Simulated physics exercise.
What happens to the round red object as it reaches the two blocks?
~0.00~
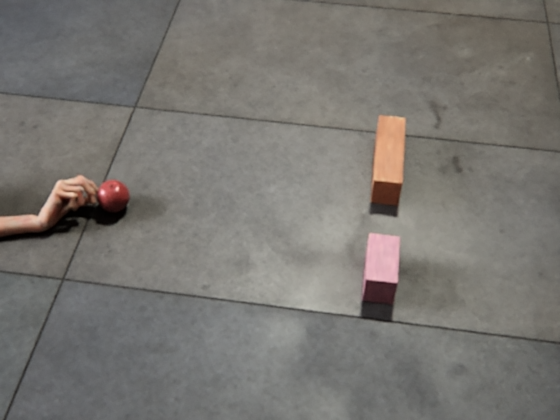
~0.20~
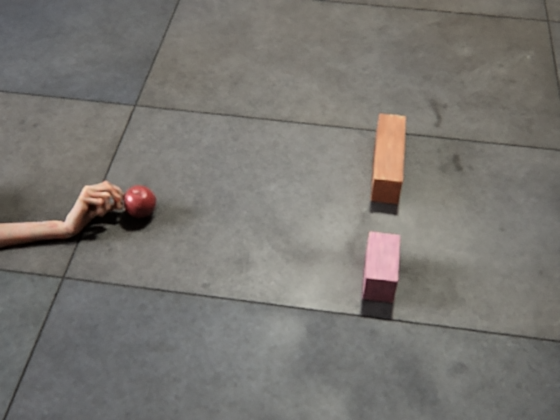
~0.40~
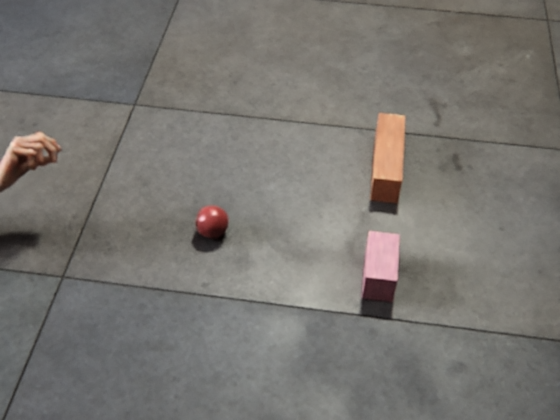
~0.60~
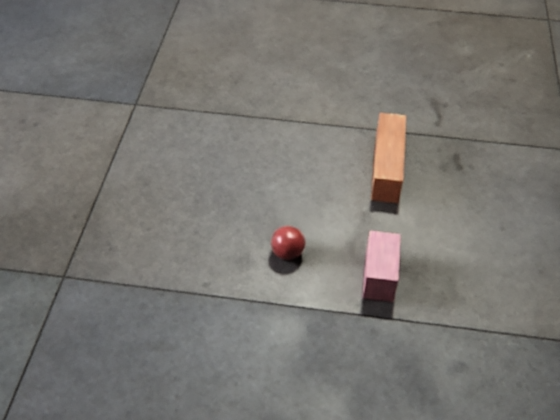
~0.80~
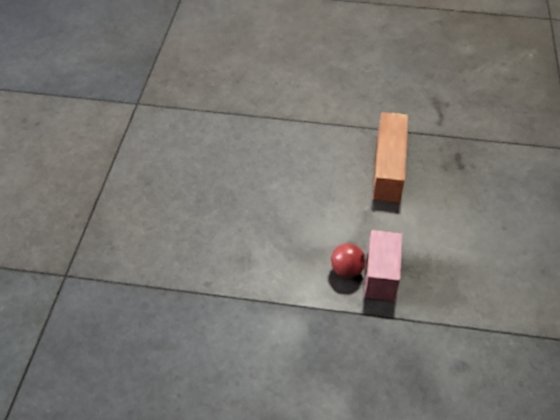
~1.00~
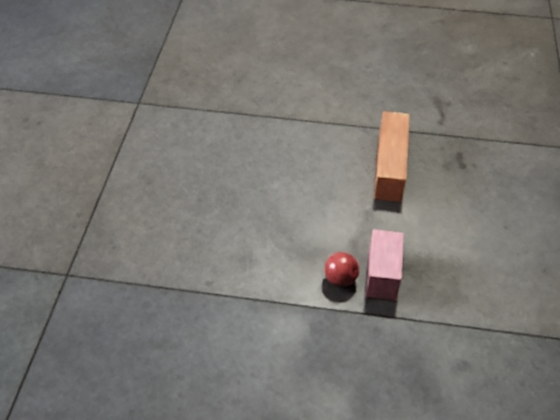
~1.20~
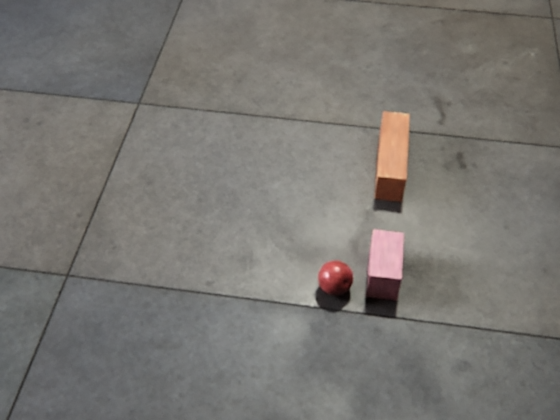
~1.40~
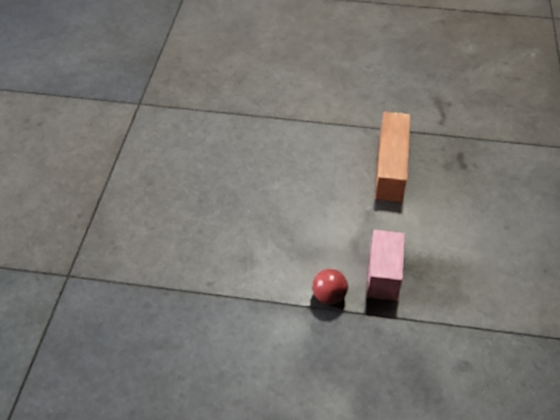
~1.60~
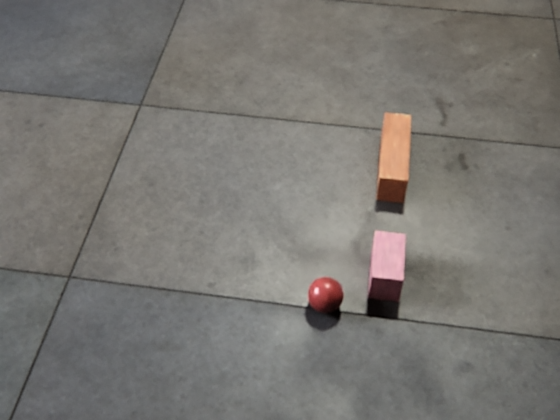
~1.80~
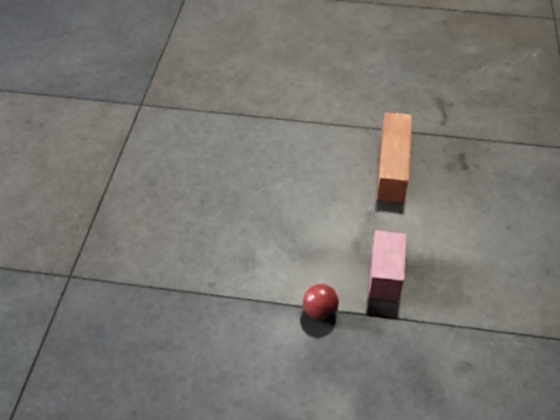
It hits the pink block instead of passing through the gap, then rolls back a little, down and to the left.
